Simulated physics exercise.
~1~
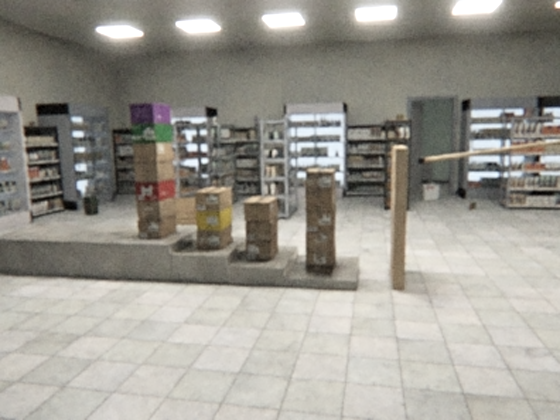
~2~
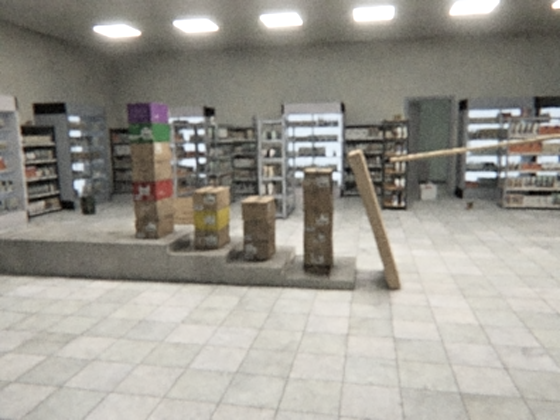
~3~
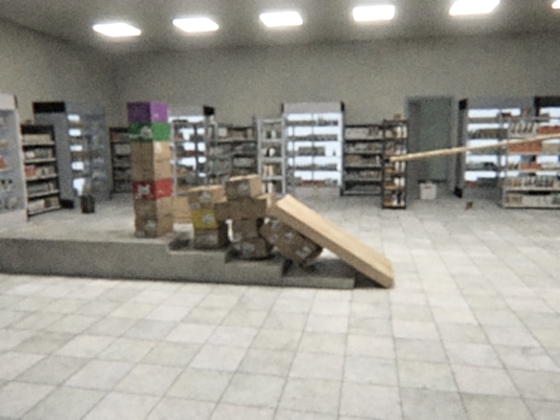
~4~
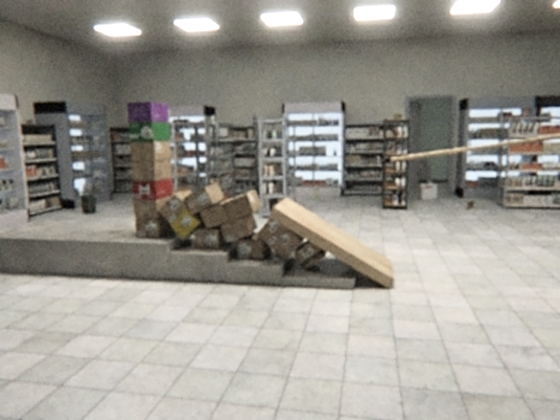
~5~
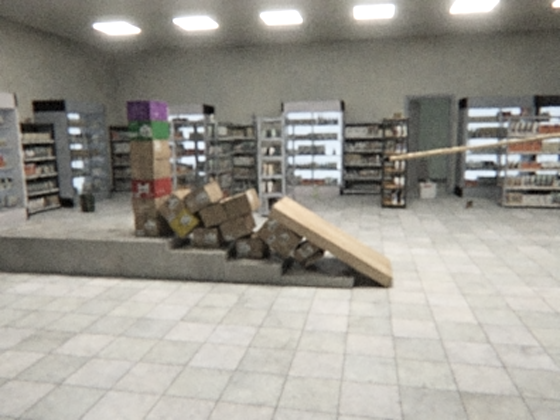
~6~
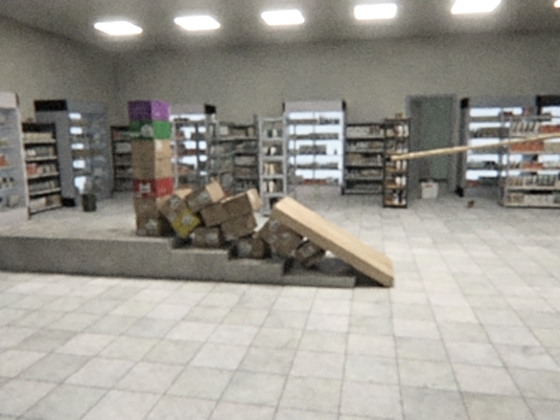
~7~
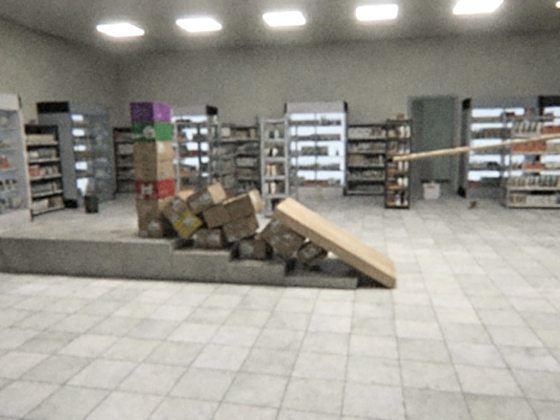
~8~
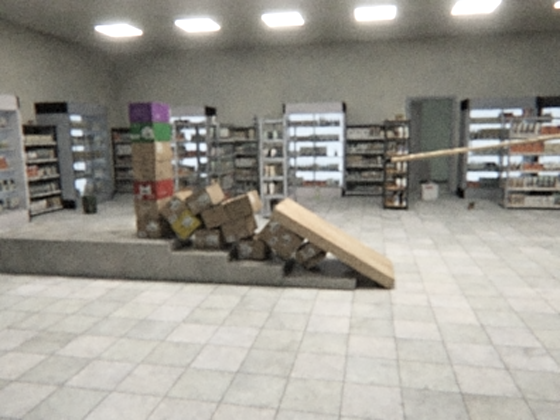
A low grey stepped platform stands on the pale tiled floor of a shop lined with shelves and lit cabinets, seen from the front by a slightly swaying camera. Four separate columns of cardboard parcels stand on it, the tallest at left topped with purple and green, and a tall wooden board stands upright at right beside a thin pole. The board tips left into the nearest column. The shorter columns topple leftward in turn, the yellow parcel tilting with them. The board rests slanted against the heap, while the tallest column stays standing.
